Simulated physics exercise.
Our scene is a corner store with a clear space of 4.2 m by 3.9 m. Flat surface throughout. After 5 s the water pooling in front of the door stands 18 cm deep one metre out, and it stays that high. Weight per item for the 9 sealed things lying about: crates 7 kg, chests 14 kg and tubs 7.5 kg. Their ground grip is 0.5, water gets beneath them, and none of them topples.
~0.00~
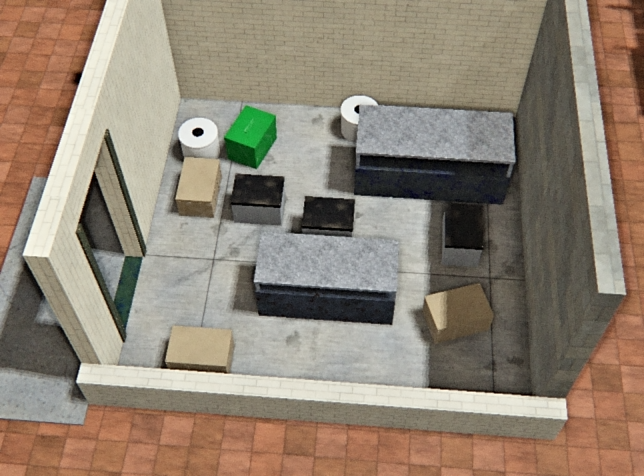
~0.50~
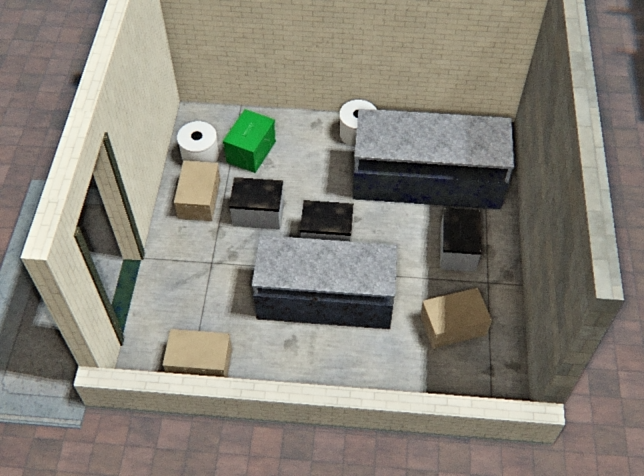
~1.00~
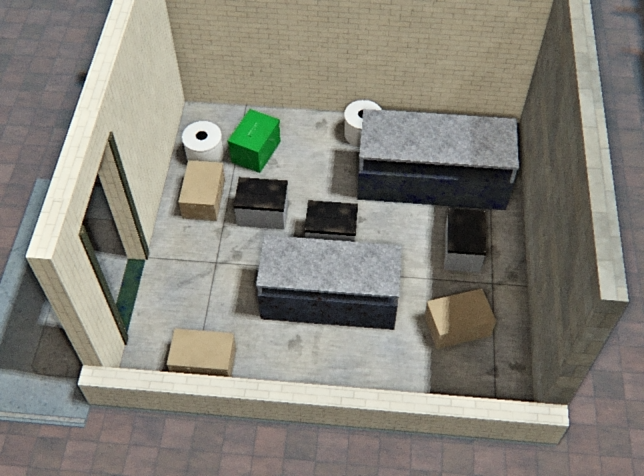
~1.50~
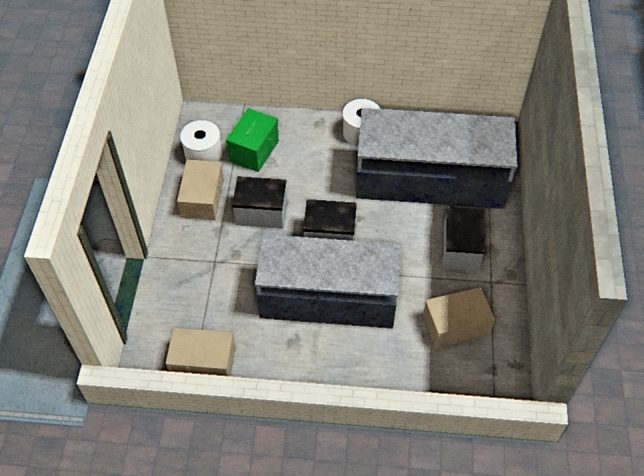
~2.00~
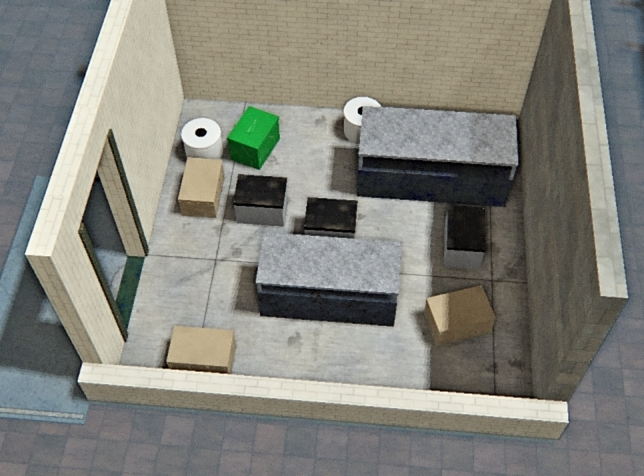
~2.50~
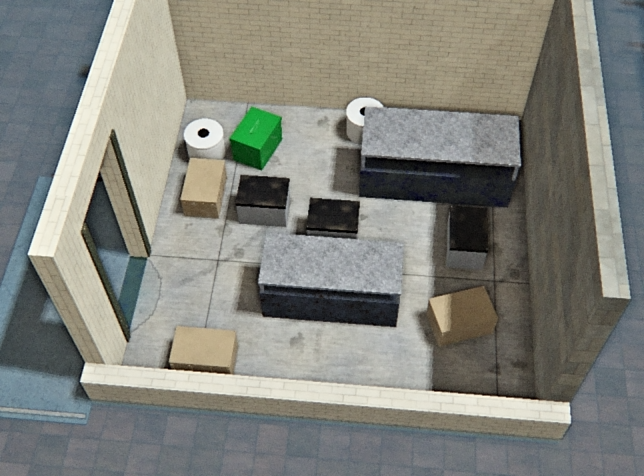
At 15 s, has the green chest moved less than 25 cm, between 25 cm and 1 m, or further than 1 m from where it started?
I expect it stays close to its starting spot.
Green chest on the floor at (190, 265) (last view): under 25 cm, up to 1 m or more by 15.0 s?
Result: It drifts a great deal.
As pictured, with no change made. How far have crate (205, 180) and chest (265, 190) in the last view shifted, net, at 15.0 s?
In turn: 60 cm, 40 cm.
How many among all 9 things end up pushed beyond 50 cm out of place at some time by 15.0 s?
I count 4.
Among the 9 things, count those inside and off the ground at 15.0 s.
The count is 9.
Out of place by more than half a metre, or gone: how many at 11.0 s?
The number I get is 1.
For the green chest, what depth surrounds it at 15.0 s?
6 cm, roughly.
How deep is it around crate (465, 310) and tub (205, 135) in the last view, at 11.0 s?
First roughly 6 cm, second roughly 4 cm.
After 3.5 s the green chest is near (256, 127), 0.0 m from its start, aground; 0 afloat.
After 6.8 s the green chest is near (256, 127), 0.0 m from its start, aground; 1 afloat.
After 11.0 s the green chest is near (256, 127), 0.0 m from its start, aground; 3 afloat.
After 15.0 s the green chest is near (258, 128), 0.0 m from its start, afloat; 9 afloat.
